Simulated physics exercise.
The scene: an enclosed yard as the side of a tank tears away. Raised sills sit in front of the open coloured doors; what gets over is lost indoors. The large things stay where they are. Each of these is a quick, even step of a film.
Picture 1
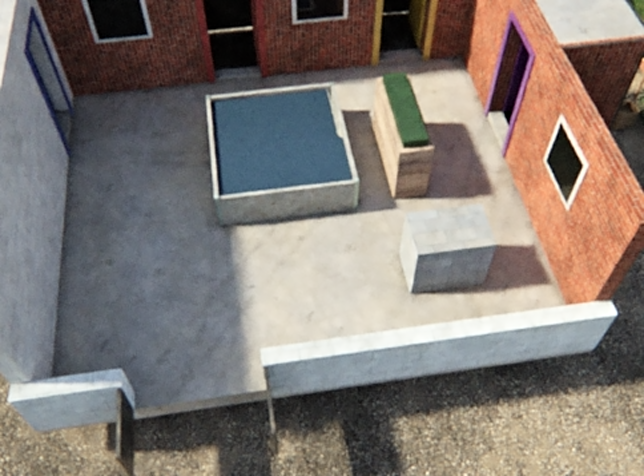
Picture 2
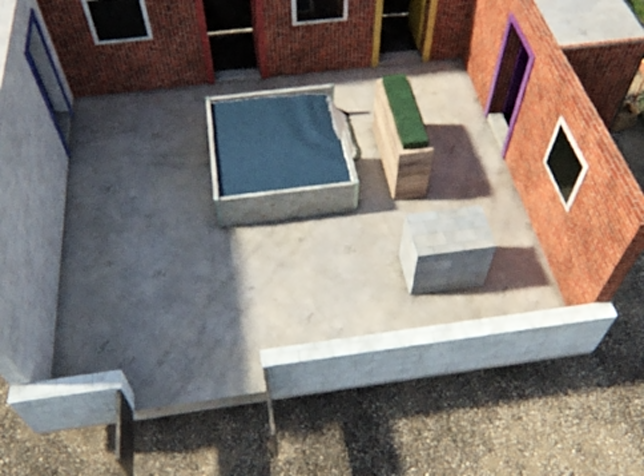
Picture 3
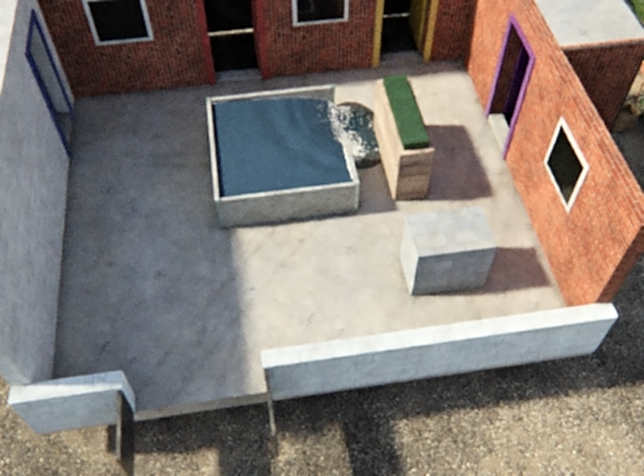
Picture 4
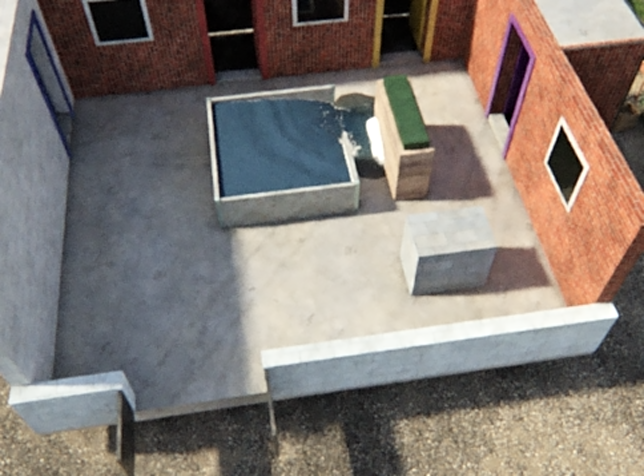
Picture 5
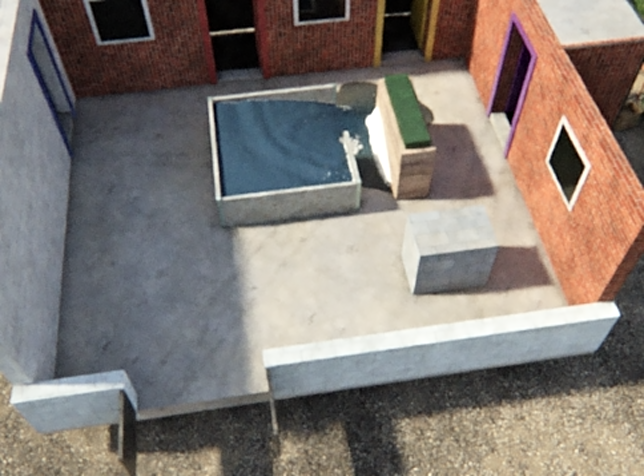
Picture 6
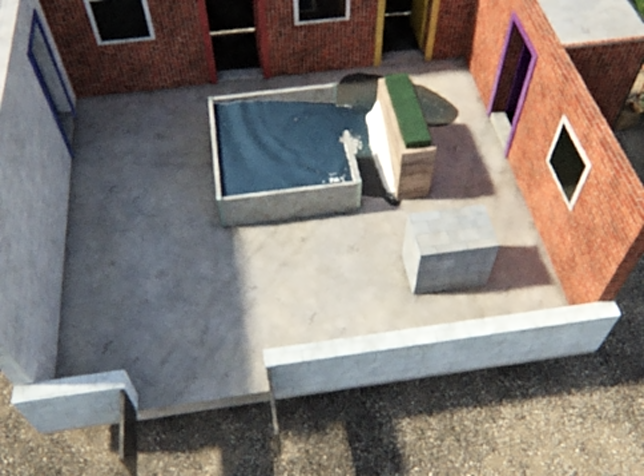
A walled yard with brick walls and a pale concrete floor is seen from high above, its camera almost still. A square tank of blue water sits near the middle, with a green-topped block to its right, a grey block nearer, and coloured doorways behind. The tank's right side breaks open, and water pours through, foams against the green-topped block and spreads around its far end.
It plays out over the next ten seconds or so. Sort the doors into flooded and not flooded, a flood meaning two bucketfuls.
Sorted: Purple door - not flooded; yellow door - flooded; blue door - not flooded; red door - not flooded.
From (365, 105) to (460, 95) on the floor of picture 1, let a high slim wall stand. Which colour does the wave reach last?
The blue one.
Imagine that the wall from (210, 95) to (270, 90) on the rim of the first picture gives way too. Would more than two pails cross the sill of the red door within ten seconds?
I'd say the red door crosses the line.
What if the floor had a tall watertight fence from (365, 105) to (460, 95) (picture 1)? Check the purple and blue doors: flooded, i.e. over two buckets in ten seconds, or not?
In turn: The purple door tops the mark; the blue door stays shy of it.
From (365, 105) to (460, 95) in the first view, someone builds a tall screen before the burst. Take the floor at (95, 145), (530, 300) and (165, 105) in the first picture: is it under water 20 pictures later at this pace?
Results in order: Bone-dry / swamped / swamped.
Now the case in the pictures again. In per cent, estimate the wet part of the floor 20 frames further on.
That works out at 40 %.
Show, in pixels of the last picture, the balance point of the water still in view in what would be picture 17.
I'd say near (329, 153).
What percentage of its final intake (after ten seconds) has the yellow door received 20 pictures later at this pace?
Around 65 in a hundred.
A moment on, water covers 20 % of the floor; the purple door wet at the sill, nothing in, the yellow door wet at the sill, nothing in, the blue door not reached, the red door not reached.
Next, water covers 25 % of the floor; the purple door wet at the sill, nothing in, the yellow door over two buckets in, the blue door not reached, the red door not reached.
Then, water covers 40 % of the floor; the purple door wet at the sill, nothing in, the yellow door far over two buckets in, the blue door not reached, the red door wet at the sill, nothing in.
Later, water covers 65 % of the floor; the purple door wet at the sill, nothing in, the yellow door far over two buckets in, the blue door not reached, the red door wet at the sill, nothing in.
In the end, water covers 90 % of the floor; the purple door wet at the sill, nothing in, the yellow door far over two buckets in, the blue door wet at the sill, nothing in, the red door wet at the sill, nothing in.
